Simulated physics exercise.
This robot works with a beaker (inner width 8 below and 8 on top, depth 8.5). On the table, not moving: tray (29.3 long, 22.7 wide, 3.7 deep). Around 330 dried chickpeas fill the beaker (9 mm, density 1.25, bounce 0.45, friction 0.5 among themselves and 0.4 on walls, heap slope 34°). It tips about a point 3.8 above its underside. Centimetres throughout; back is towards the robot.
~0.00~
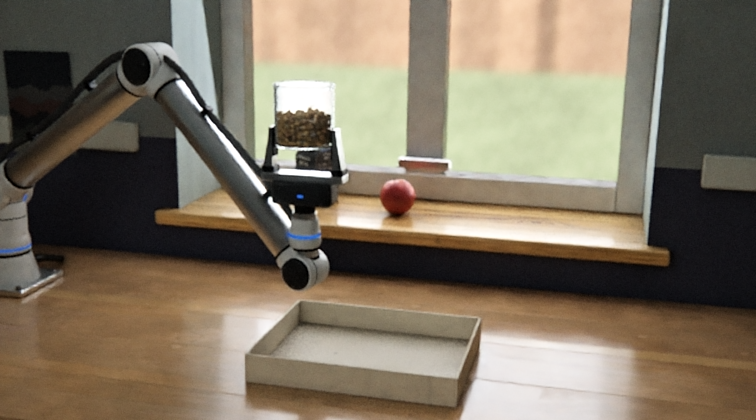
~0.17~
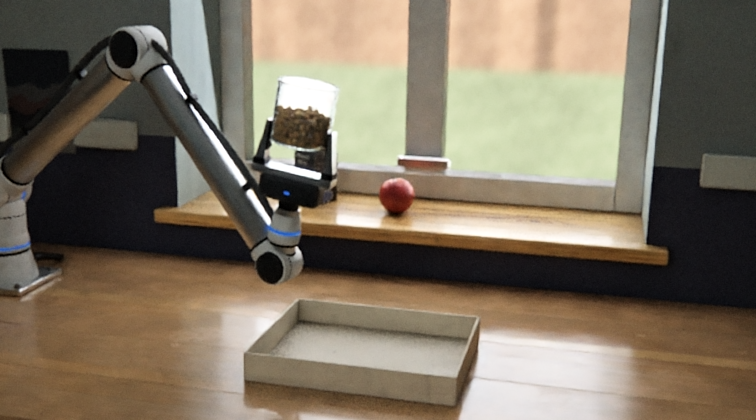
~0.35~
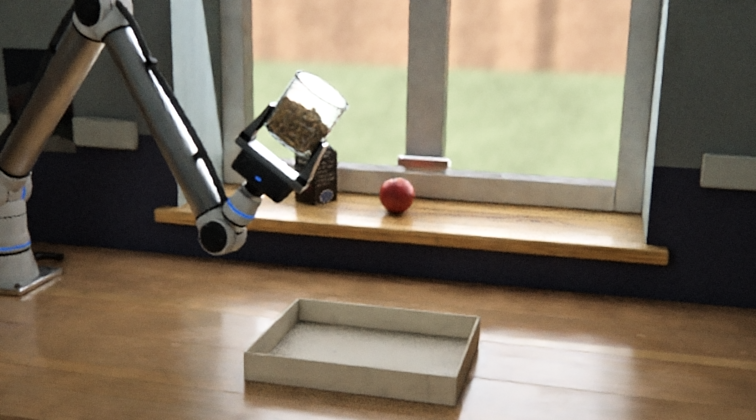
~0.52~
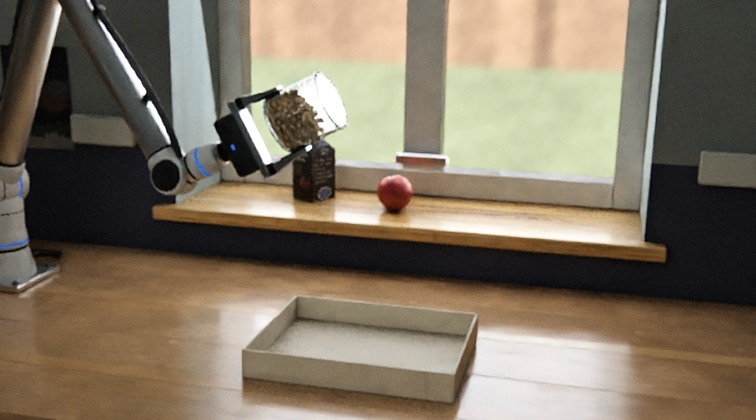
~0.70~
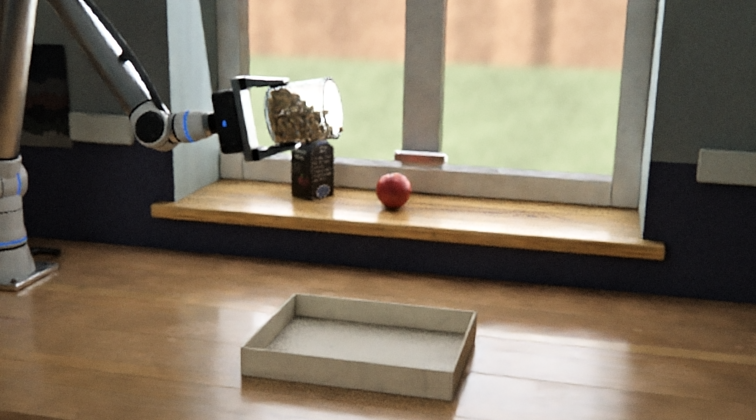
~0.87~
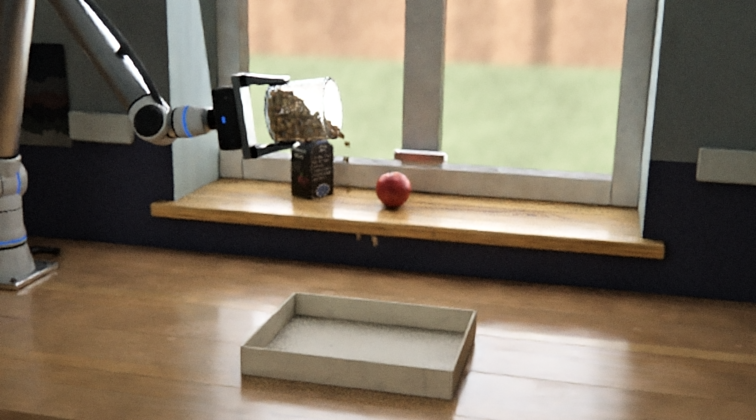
On a wooden table by a window, a robot arm tilting a clear beaker of chickpeas rightward, a few pieces dropping out.
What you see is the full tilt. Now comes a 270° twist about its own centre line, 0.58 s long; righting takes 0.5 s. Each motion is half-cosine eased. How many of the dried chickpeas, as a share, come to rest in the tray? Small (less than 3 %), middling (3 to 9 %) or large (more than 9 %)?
Share in the tray: Large (more than 9 %).
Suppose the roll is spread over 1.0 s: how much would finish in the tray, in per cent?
Then about 25 per cent.
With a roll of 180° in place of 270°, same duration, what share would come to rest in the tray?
In that case some 15 per cent.
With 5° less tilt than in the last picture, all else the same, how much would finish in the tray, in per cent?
Then about 10 per cent.
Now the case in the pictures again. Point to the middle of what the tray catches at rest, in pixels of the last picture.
Near (398, 352).
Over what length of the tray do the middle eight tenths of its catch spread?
About 18 cm.
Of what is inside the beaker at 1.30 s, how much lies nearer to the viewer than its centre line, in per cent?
Roughly 35 per cent.
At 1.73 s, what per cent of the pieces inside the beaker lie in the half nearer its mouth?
Some 35 per cent.
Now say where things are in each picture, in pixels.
In the first frame, beaker middle at (304, 116), upright; upper third of the load around (304, 117), from x 280 to 330, top at y 110; 333 in the beaker.
In the second frame, beaker middle at (304, 115), tipped 10°; upper third of the load around (301, 115), from x 275 to 330, top at y 105.
In the third frame, beaker middle at (305, 115), tipped 35°; upper third of the load around (294, 113), from x 270 to 325, top at y 100.
In the fourth frame, beaker middle at (304, 113), tipped 63°; upper third of the load around (290, 105), from x 270 to 325, top at y 90.
In the fifth frame, beaker middle at (303, 112), tipped 80°; upper third of the load around (288, 104), from x 270 to 340, top at y 90.
In the sixth frame, beaker middle at (303, 111), tipped 82°; upper third of the load around (287, 105), from x 270 to 375, top at y 90; 328 in the beaker, 5 in flight or on a rim.
By 1.30 s, tipped 82°, highest piece 39 above the table; 306 in the beaker, 11 in the tray, 16 in flight or on a rim.
By 1.73 s, tipped 32°, highest piece 39 above the table; 277 in the beaker, 48 in the tray, 1 on the table or floor, 7 in flight or on a rim.
By 2.15 s, upright, highest piece 39 above the table; 277 in the beaker, 55 in the tray, 1 on the table or floor.
By 2.85 s, upright, highest piece 38 above the table; 277 in the beaker, 55 in the tray, 1 on the table or floor.
Final count, 277 in the beaker, 55 in the tray, 1 on the table or floor. That is 17 % in the tray.
